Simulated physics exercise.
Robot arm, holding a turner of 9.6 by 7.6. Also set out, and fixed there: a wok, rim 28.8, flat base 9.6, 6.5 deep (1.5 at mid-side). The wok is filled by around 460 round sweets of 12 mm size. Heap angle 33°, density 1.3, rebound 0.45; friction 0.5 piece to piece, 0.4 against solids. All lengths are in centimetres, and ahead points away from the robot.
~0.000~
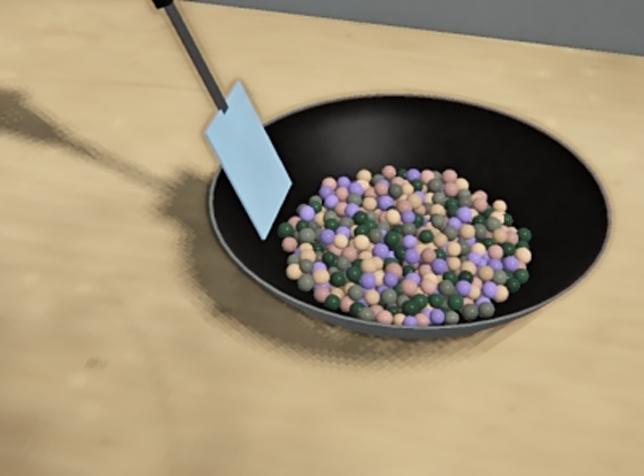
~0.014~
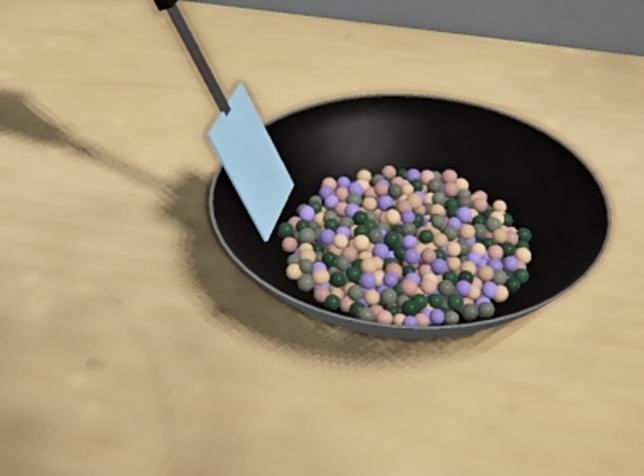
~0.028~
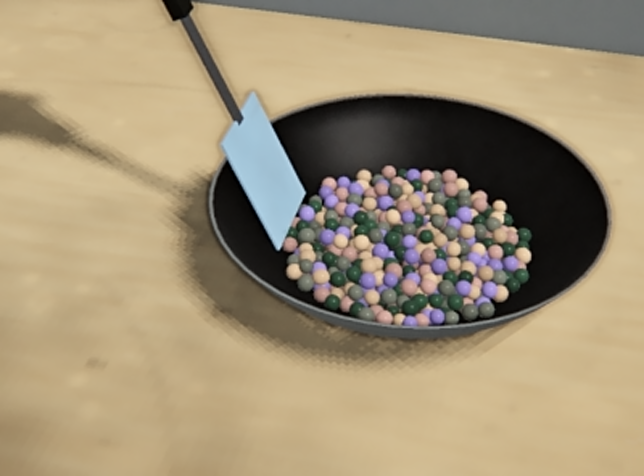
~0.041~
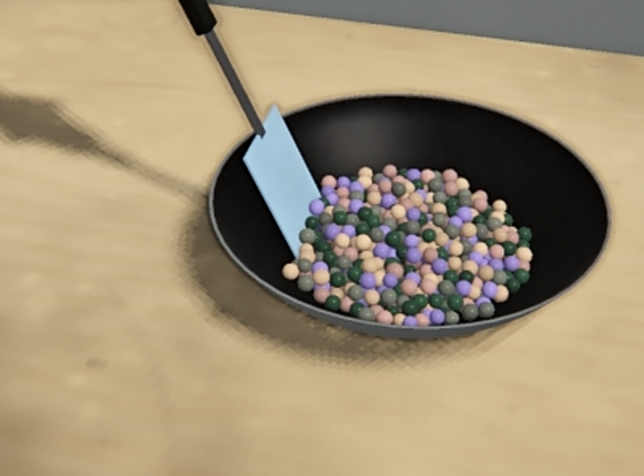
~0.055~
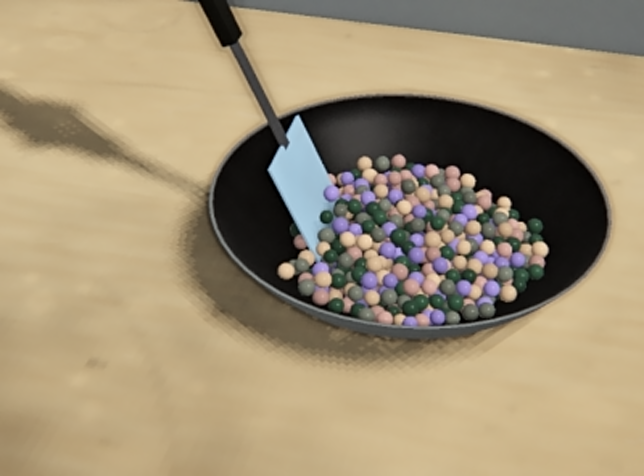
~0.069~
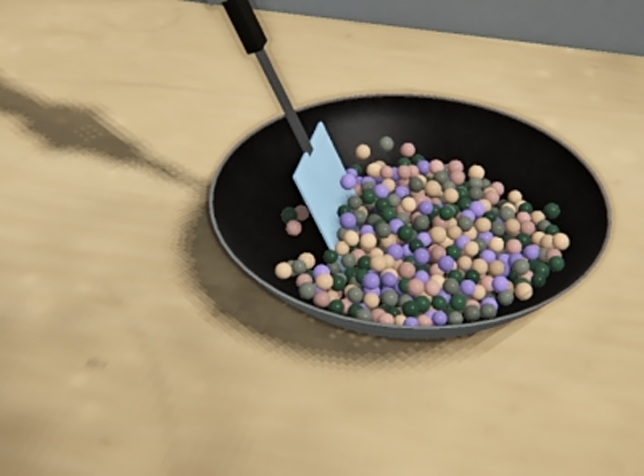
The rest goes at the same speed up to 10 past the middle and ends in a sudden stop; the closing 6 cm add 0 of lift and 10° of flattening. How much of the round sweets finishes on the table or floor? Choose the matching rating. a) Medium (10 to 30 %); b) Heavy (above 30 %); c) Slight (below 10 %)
Heavy (above 30 %) (b).
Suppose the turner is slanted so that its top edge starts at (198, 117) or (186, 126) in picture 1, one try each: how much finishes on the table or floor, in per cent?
I'd say near 40 per cent for the first and near 35 per cent for the second.
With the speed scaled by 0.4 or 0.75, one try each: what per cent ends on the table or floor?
Around 10 per cent, then around 35 per cent, would end on the table or floor.
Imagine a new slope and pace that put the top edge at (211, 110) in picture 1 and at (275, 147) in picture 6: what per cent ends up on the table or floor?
Off the vessel, on the table or floor: Some 30 percent.
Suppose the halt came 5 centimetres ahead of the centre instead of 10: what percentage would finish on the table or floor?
With that change, I'd expect about 10 per cent.
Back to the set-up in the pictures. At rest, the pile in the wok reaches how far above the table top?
About 5.5 cm above the table.
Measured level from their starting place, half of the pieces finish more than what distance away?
Somewhere near 14 centimetres, I reckon.
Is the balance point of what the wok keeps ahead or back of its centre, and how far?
It sits some 3.0 centimetres ahead of centre.
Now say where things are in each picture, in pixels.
Turner top edge at (222, 106), sloping 65°; upper third of the load around (409, 234), from x 285 to 525, top at y 175; 457 in the wok, in the first frame.
Turner top edge at (225, 108), sloping 65°; upper third of the load around (409, 234), from x 285 to 525, top at y 175, in the second frame.
Turner top edge at (237, 117), sloping 65°; upper third of the load around (409, 233), from x 290 to 525, top at y 175, in the third frame.
Turner top edge at (260, 131), sloping 65°; upper third of the load around (409, 232), from x 290 to 525, top at y 170, in the fourth frame.
Turner top edge at (284, 142), sloping 65°; upper third of the load around (415, 228), from x 285 to 540, top at y 160, in the fifth frame.
Turner top edge at (308, 149), sloping 65°; upper third of the load around (424, 223), from x 285 to 560, top at y 145; 457 in the wok, in the sixth frame.
After 0.10 s, sloping 65°, highest piece 8 above the table; 457 in the wok.
After 0.14 s, sloping 63°, highest piece 9 above the table; 451 in the wok, 6 on the blade or in flight.
After 0.35 s, sloping 55°, highest piece 13 above the table; 246 in the wok, 60 on the table or floor, 151 on the blade or in flight.
After 1.40 s, sloping 55°, highest piece 5 above the table; 246 in the wok, 211 on the table or floor.
At rest, 246 in the wok, 211 on the table or floor. That is 46 % on the table or floor.
